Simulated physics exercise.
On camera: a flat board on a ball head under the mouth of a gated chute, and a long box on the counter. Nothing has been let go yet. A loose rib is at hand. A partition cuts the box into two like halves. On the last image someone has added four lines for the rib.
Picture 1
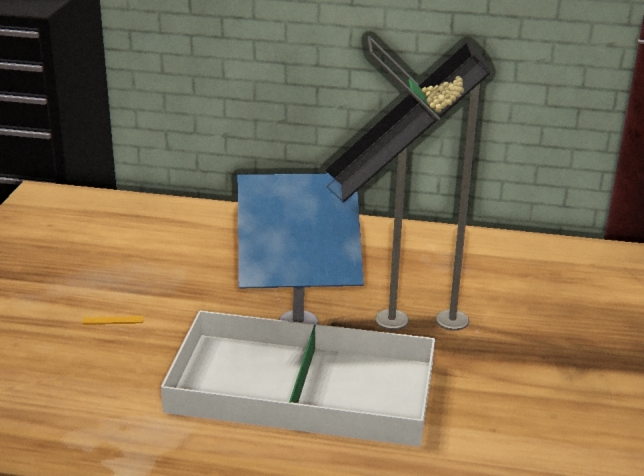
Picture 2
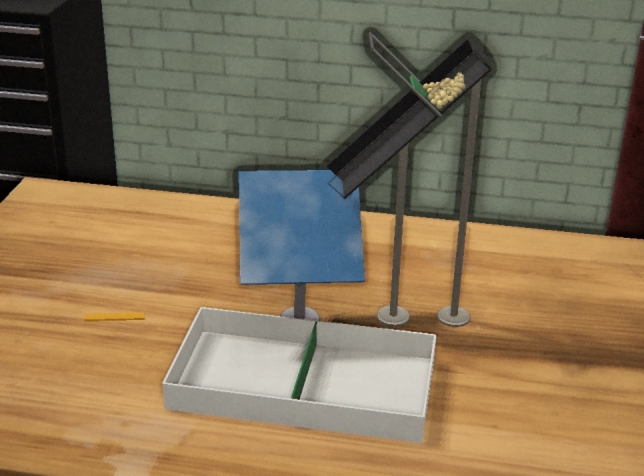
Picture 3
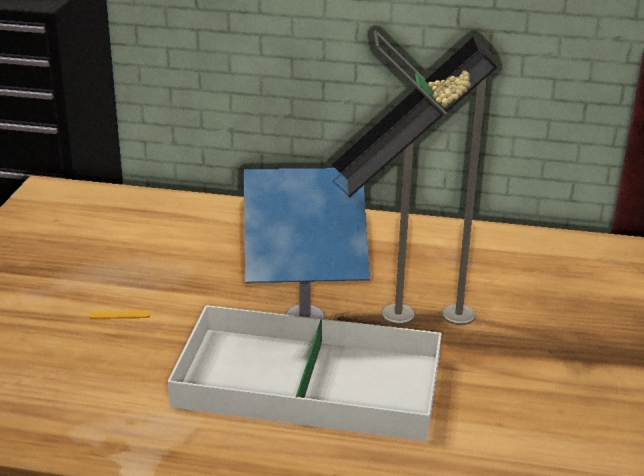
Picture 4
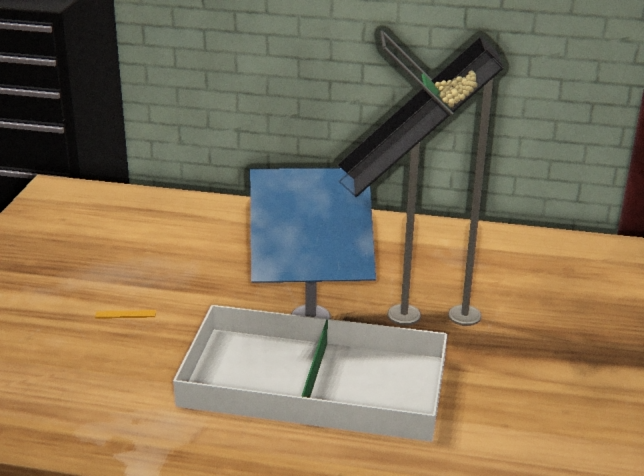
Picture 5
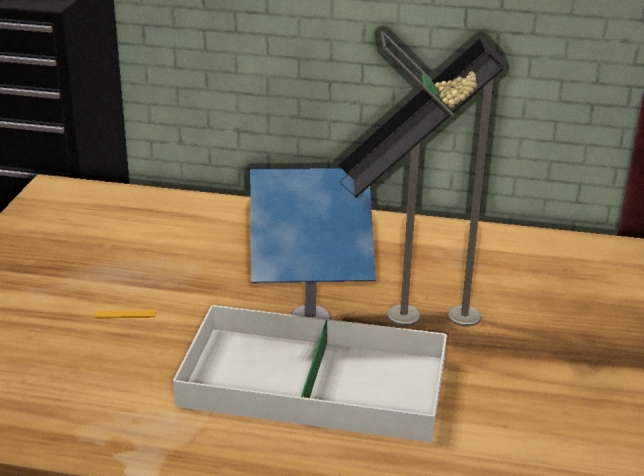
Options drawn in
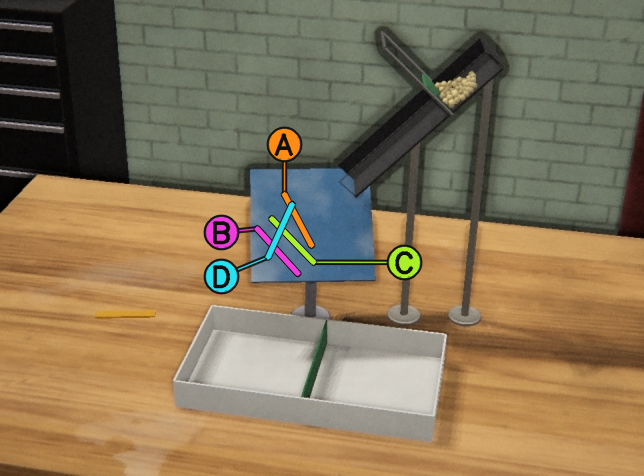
A blue board stood below a dark sloping chute holding pale beans behind a gate, above a divided, empty white box on a wooden counter; nothing moved except the view, which shifted slightly.
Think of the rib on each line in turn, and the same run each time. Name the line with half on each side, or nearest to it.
B.
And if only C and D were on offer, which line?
That is line C.
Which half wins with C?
More lands on the right.
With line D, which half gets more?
Left.
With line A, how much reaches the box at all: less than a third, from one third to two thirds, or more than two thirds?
More than two thirds.
On the marked copy, line A from (284, 194) to (311, 245); line B from (257, 228) to (297, 273); line C from (271, 218) to (313, 262); line D from (292, 204) to (268, 257).
For line A, of what is caught, about a tenth in the left half, the larger part in the right.
For line B, of what is caught, roughly a third in the left half, roughly two thirds in the right.
For line C, of what is caught, roughly a quarter in the left half, the larger part in the right.
For line D, of what is caught, almost all in the left half, about a tenth in the right.
